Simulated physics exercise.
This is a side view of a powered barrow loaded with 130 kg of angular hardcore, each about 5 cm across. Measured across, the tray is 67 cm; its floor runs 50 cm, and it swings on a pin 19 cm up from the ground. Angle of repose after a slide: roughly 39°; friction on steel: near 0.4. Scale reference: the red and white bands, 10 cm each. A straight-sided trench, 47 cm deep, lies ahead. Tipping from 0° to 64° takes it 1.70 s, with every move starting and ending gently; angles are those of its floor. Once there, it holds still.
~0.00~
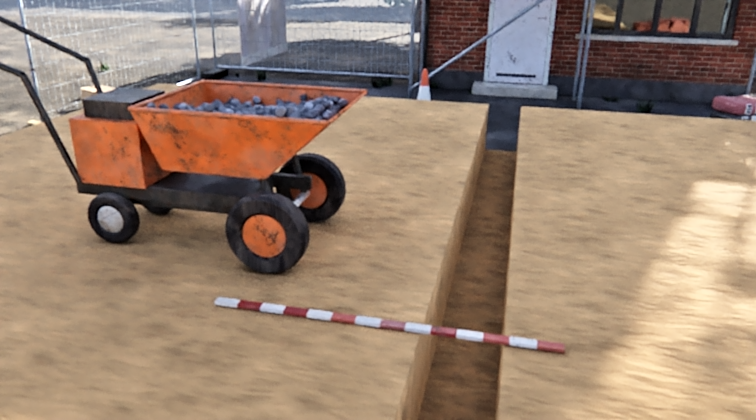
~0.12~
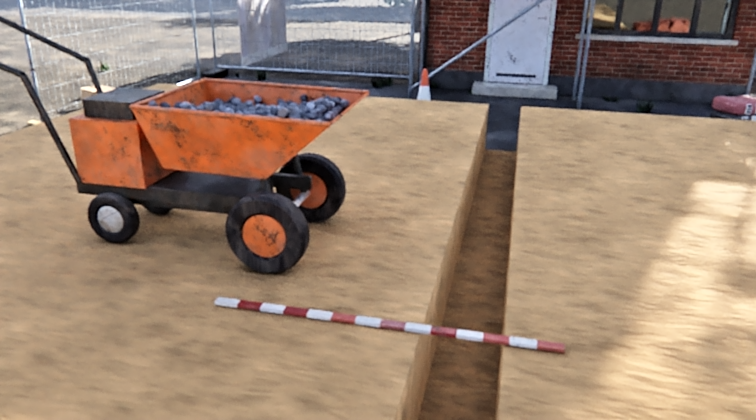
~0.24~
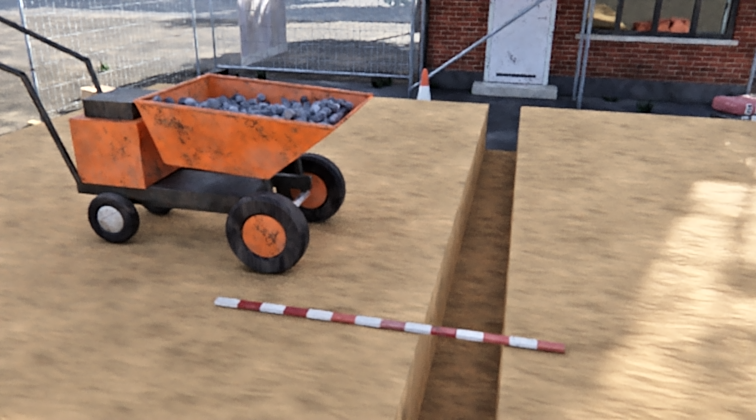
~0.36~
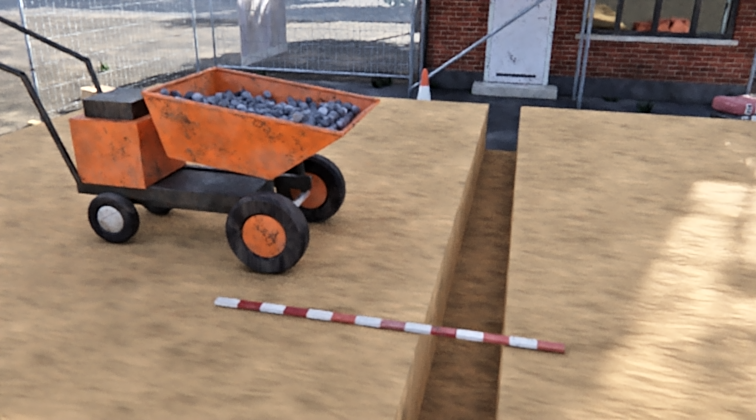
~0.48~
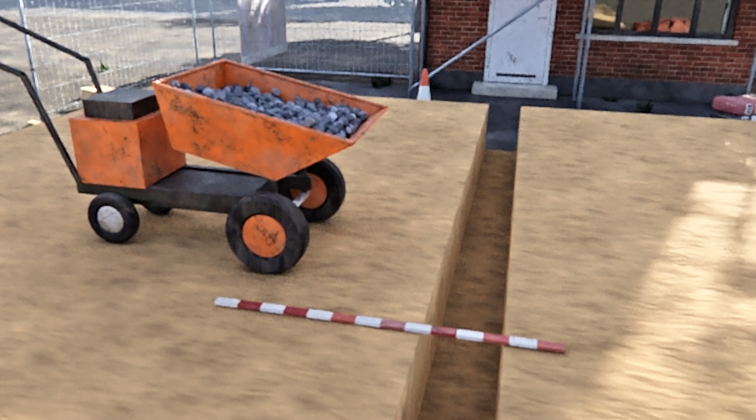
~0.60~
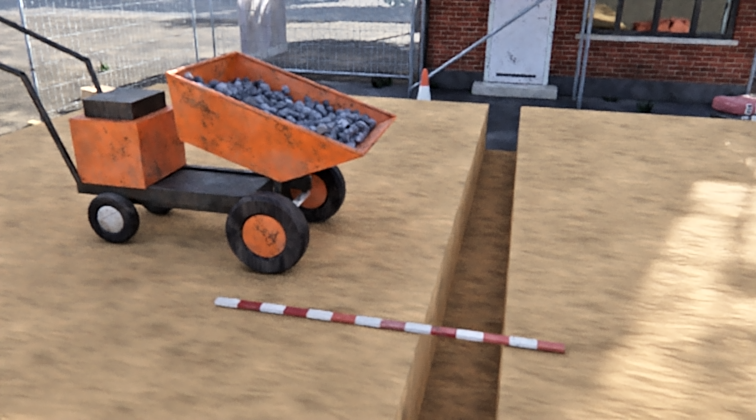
The orange tray of a powered barrow tilts gradually to the right, carrying grey stones.
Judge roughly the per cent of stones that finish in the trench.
An estimated 71 per cent finish in the trench.
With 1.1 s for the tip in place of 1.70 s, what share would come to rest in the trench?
That works out at about 75 in a hundred.
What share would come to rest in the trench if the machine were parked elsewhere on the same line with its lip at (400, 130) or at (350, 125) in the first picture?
The first gives about 80 percent and the second about 100 percent.
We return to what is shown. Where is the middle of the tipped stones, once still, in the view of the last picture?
(463, 328).
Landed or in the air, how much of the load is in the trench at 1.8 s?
10 per cent or so by then.
After 1.3 s the floor is at 54°; 100 % in the tray; the foremost stones are at (403, 209).
After 1.8 s the floor is at 64°; 77 % in the tray, 14 % short of the trench, 9 % in the trench; the foremost stones are at (471, 291).
After 2.2 s the floor is at 64°; 40 % in the tray, 19 % short of the trench, 41 % in the trench; the foremost stones are at (499, 323).
After 4.1 s the floor is at 64°; 7 % in the tray, 22 % short of the trench, 71 % in the trench; the foremost stones are at (497, 343).
